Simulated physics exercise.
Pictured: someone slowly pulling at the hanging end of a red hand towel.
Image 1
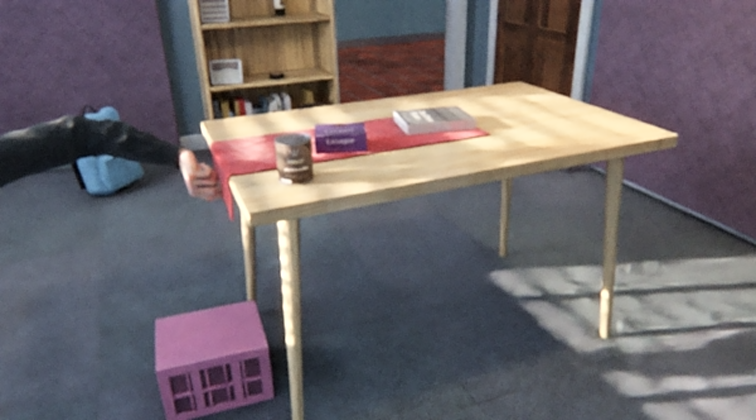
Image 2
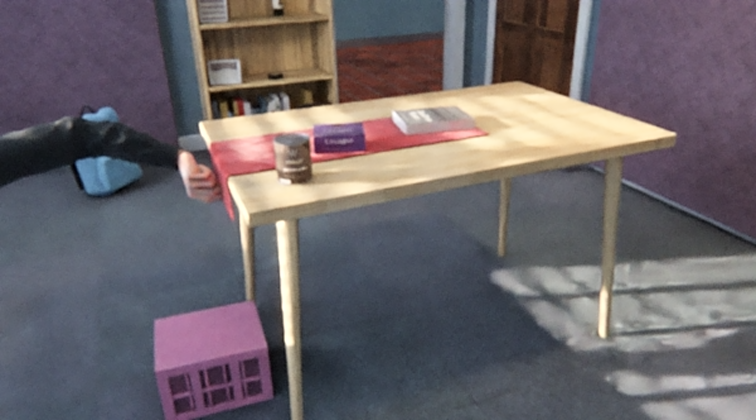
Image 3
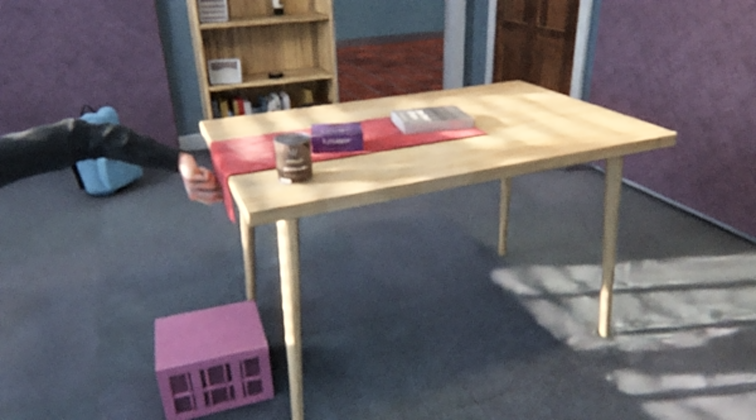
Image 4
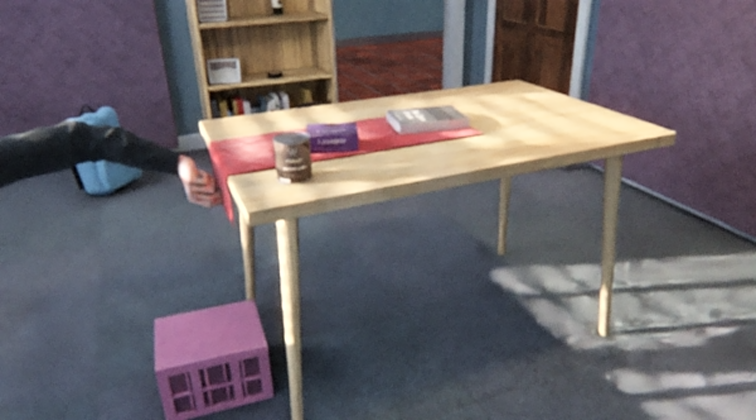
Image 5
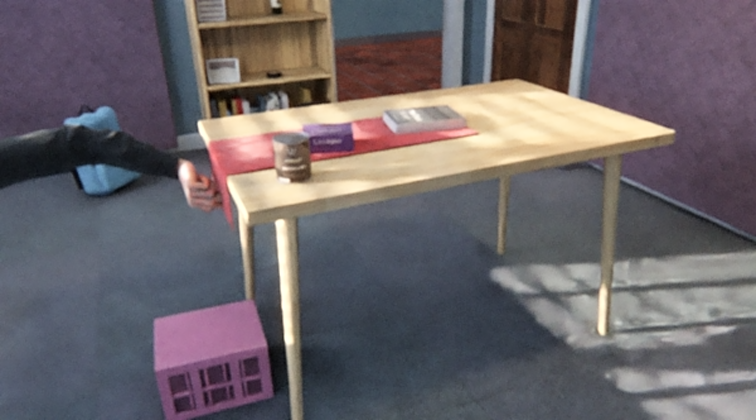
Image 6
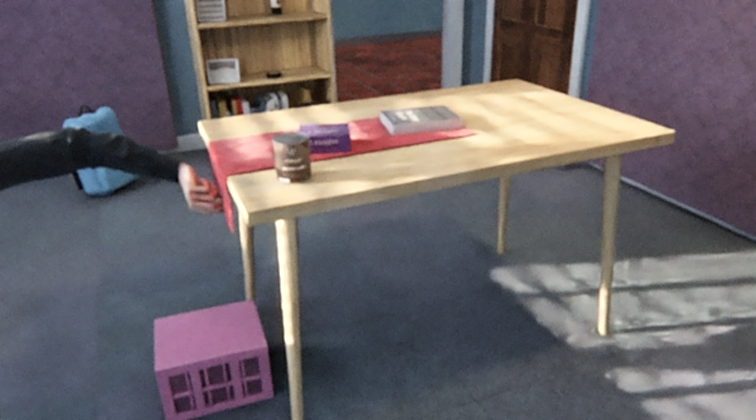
A pale wooden table stands in a blue-floored room with purple walls, a bookcase and a wooden door behind, seen from slightly above. A red cloth runs under a purple packet and a grey book, with a brown tin beside it and a purple crate below. A dark-sleeved arm at left slowly pulls the hanging end, and cloth, packet and book slide slightly left while the tin stays put.
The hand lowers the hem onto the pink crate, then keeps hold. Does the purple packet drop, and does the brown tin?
Taking them in turn: The purple packet does drop; the brown tin does not drop.
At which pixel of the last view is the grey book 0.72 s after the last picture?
It has reached (386, 125).
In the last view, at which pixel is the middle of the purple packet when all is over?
Around (204, 315).
Then, 0.72 s after the last picture, hem going down; packet carried along near (284, 145); tin unmoved.
Then, 1.84 s after the last picture, hem going down; packet tipping at the edge near (209, 169); tin unmoved.
Then, 2.68 s after the last picture, hem on the crate; packet down below near (204, 315); tin unmoved.
At rest, hem on the crate; packet down below near (204, 315); tin unmoved. The purple packet falls off and the brown tin remains up there.
